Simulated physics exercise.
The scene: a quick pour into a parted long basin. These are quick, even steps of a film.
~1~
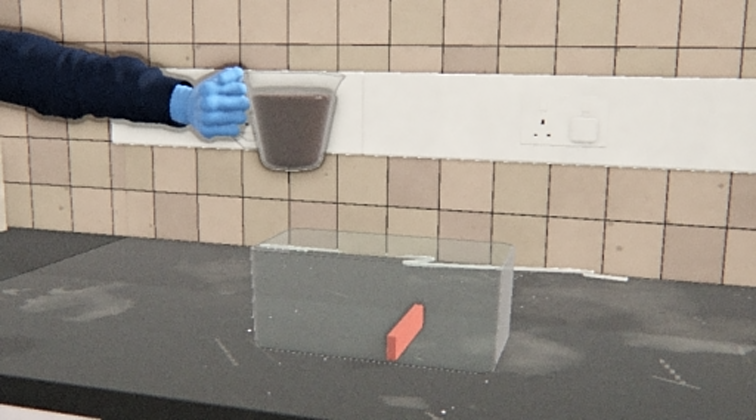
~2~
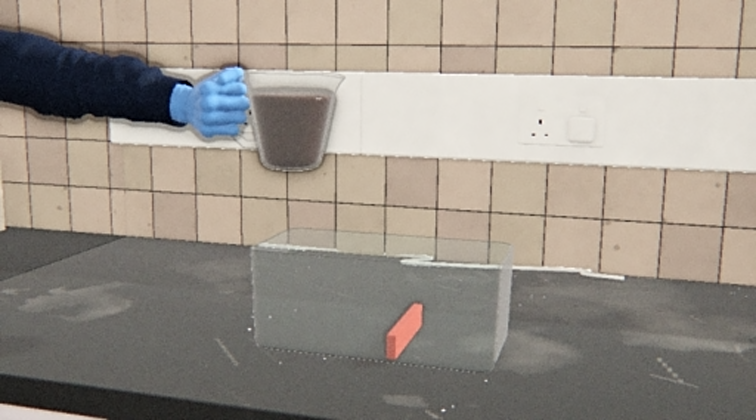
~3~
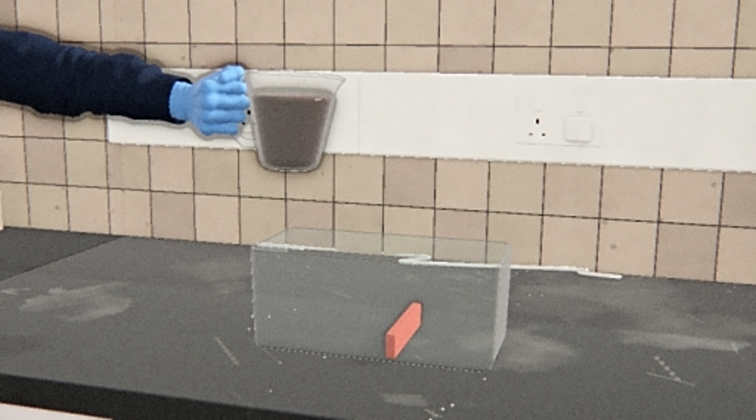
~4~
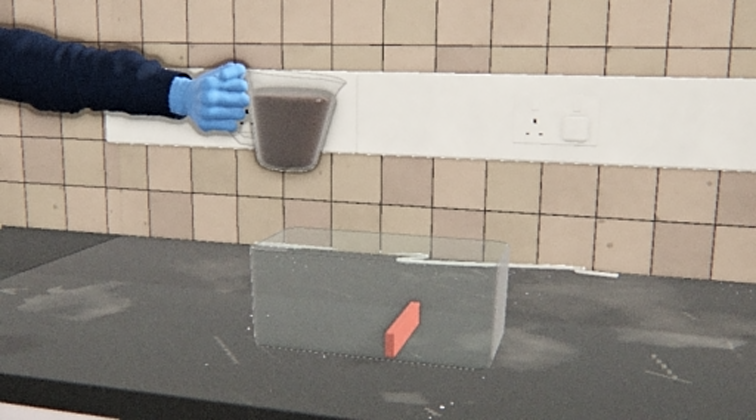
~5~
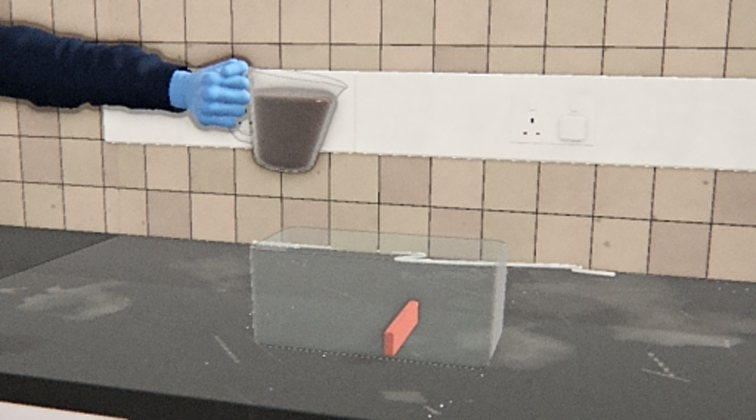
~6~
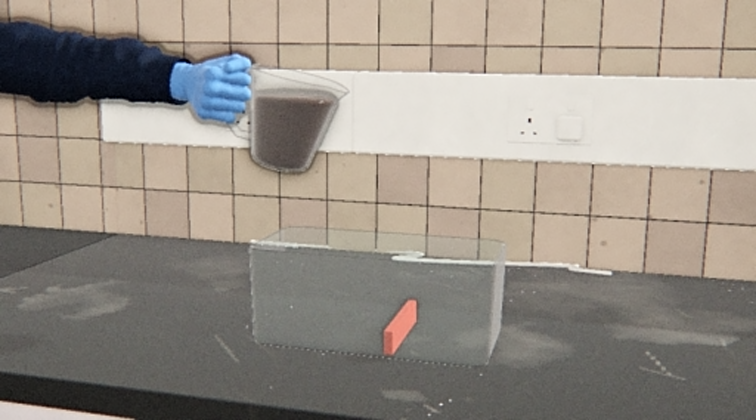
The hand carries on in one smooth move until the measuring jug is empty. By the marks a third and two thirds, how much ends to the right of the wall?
The share right of the wall is from a third to two thirds.
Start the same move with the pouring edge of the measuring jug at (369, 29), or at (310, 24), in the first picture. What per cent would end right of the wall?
The first gives 85 %, the second 10 %.
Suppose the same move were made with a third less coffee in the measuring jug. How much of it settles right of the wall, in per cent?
Some 20 per cent.
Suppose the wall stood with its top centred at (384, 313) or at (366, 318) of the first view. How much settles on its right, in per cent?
First some 90, then 90 per cent.
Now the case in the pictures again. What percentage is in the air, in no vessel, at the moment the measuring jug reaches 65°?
Some 20 per cent.
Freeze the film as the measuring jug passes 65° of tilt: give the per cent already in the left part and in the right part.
Left about 0, right about 0.
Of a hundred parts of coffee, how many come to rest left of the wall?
Near 55 %.
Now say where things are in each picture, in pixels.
In the first picture, it leans 0°; its right rim is at (345, 75); the coffee meets the walls at (257, 94) and (332, 95); the long basin's rim runs from (271, 240) to (508, 258); the wall's top is at (406, 321).
In the second picture, it leans 1°; its right rim is at (345, 76); the coffee meets the walls at (257, 94) and (331, 96).
In the third picture, it leans 2°; its right rim is at (345, 79); the coffee meets the walls at (256, 94) and (331, 97).
In the fourth picture, it leans 5°; its right rim is at (346, 82); the coffee meets the walls at (257, 95) and (332, 98).
In the fifth picture, it leans 8°; its right rim is at (348, 86); the coffee meets the walls at (258, 95) and (333, 99).
In the sixth picture, it leans 13°; its right rim is at (349, 91); the coffee meets the walls at (259, 96) and (335, 100).
A moment on, the measuring jug is tipped part way and 81 per cent is still to pour, 2 is left of the wall and 0 right of it.
Next, the measuring jug is tipped on its side and 27 per cent is still to pour, 19 is left of the wall and 30 right of it.
Then the measuring jug is tipped on its side and 2 per cent is still to pour, 47 is left of the wall and 46 right of it.
Later the measuring jug is tipped on its side and 0 per cent is still to pour, 53 is left of the wall and 46 right of it.
Finally, 53 per cent lies left of the wall, 46 right of it and 1 outside.
